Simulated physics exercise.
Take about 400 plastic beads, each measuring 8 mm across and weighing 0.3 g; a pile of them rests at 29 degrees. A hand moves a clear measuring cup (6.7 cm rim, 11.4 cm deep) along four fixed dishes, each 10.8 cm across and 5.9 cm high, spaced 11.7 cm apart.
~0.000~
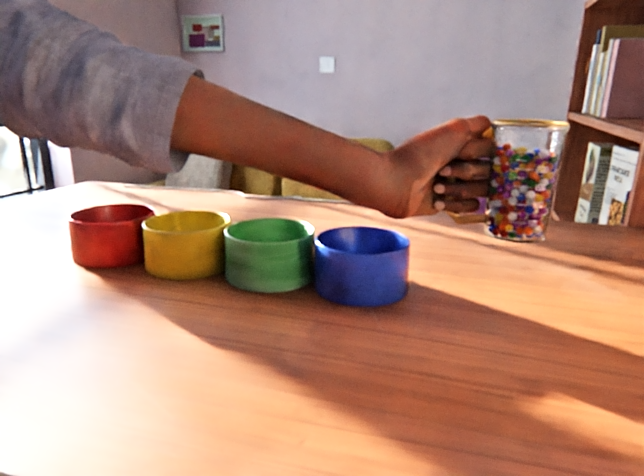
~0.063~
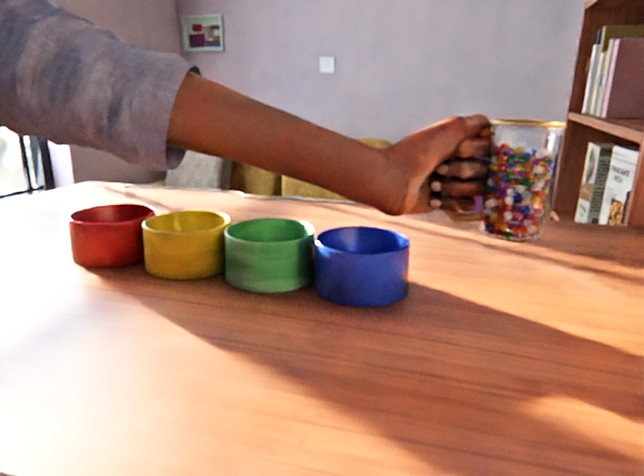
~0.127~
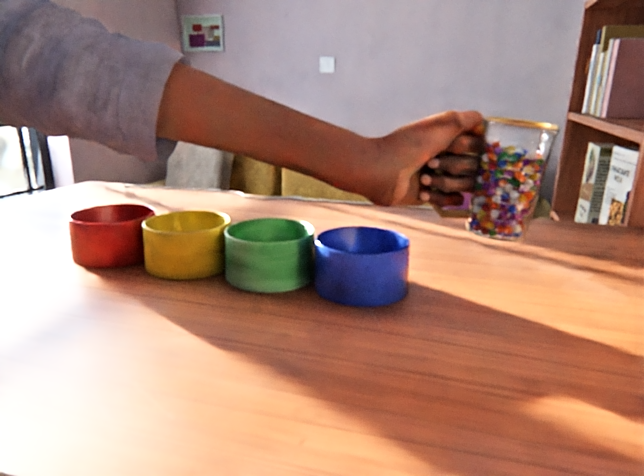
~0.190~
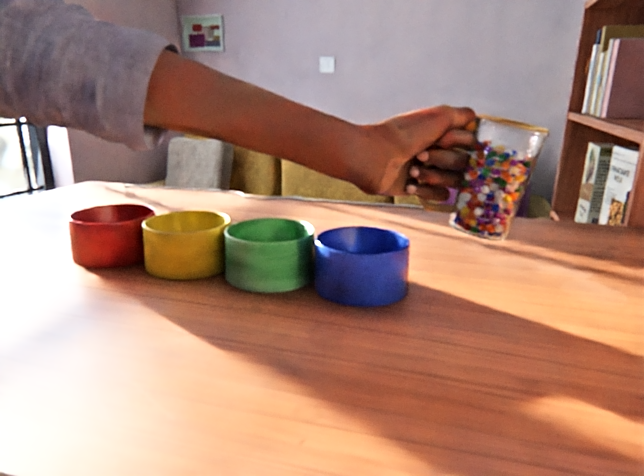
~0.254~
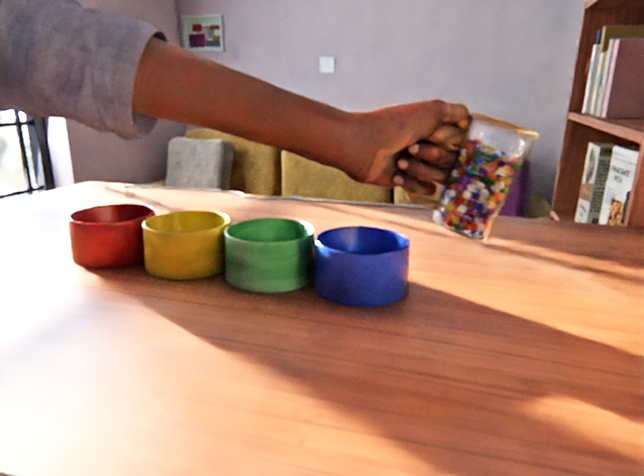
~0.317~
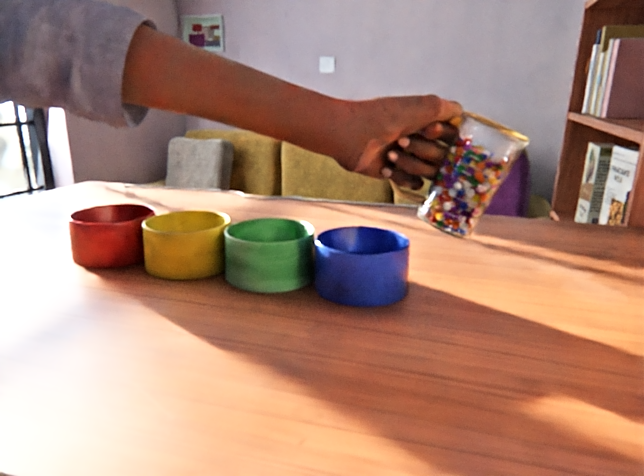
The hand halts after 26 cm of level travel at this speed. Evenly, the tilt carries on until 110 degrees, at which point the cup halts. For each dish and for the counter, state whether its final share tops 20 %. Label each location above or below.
Labels - red dish: Below, blue dish: Above, green dish: Below, yellow dish: Below, counter: Below.
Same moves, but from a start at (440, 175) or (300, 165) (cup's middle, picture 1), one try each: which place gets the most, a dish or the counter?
In the first try green collects the most, and in the second it's yellow.
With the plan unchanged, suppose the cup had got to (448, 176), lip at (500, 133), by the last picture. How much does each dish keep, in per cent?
It'd finish with red at 0, blue at 100, green at 0 and yellow at 0.
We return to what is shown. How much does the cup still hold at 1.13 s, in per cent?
100 %.
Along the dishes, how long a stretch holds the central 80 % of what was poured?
Spread: Around 6 cm.
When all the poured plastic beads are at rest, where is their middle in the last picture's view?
I'd say roughly (360, 268).
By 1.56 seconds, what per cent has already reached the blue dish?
Roughly 35 in a hundred.
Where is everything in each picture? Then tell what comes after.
The first picture shows cup at (522, 180), tilt 0 degrees, lip at (567, 124), moved 0.0 cm; middle of the pieces at (522, 187); blue dish at (363, 240); green dish at (270, 230); yellow dish at (187, 221); red dish at (113, 213).
The second picture shows cup at (518, 180), tilt 1 degrees, lip at (564, 125), moved 0.3 cm; middle of the pieces at (519, 187).
The third picture shows cup at (507, 179), tilt 6 degrees, lip at (557, 128), moved 1.4 cm; middle of the pieces at (508, 186).
The fourth picture shows cup at (494, 178), tilt 11 degrees, lip at (547, 132), moved 2.7 cm; middle of the pieces at (494, 185).
The fifth picture shows cup at (481, 178), tilt 17 degrees, lip at (537, 136), moved 4.0 cm; middle of the pieces at (480, 184).
The sixth picture shows cup at (468, 177), tilt 22 degrees, lip at (527, 140), moved 5.3 cm; middle of the pieces at (467, 183); blue dish at (363, 240); green dish at (270, 230); yellow dish at (187, 221); red dish at (113, 213). Its pace works out near 85 degrees a second; the hand travels 20 cm a second.
After 0.81 s, tilt 64 degrees; cup holds 100 %.
After 1.13 s, tilt 91 degrees; cup holds 100 %.
After 1.56 s, tilt 110 degrees; cup holds 65 %, blue 35 %.
By 2.8 s all is still; red 0 %, blue 100 %, green 0 %, yellow 0 %, counter 0 %.
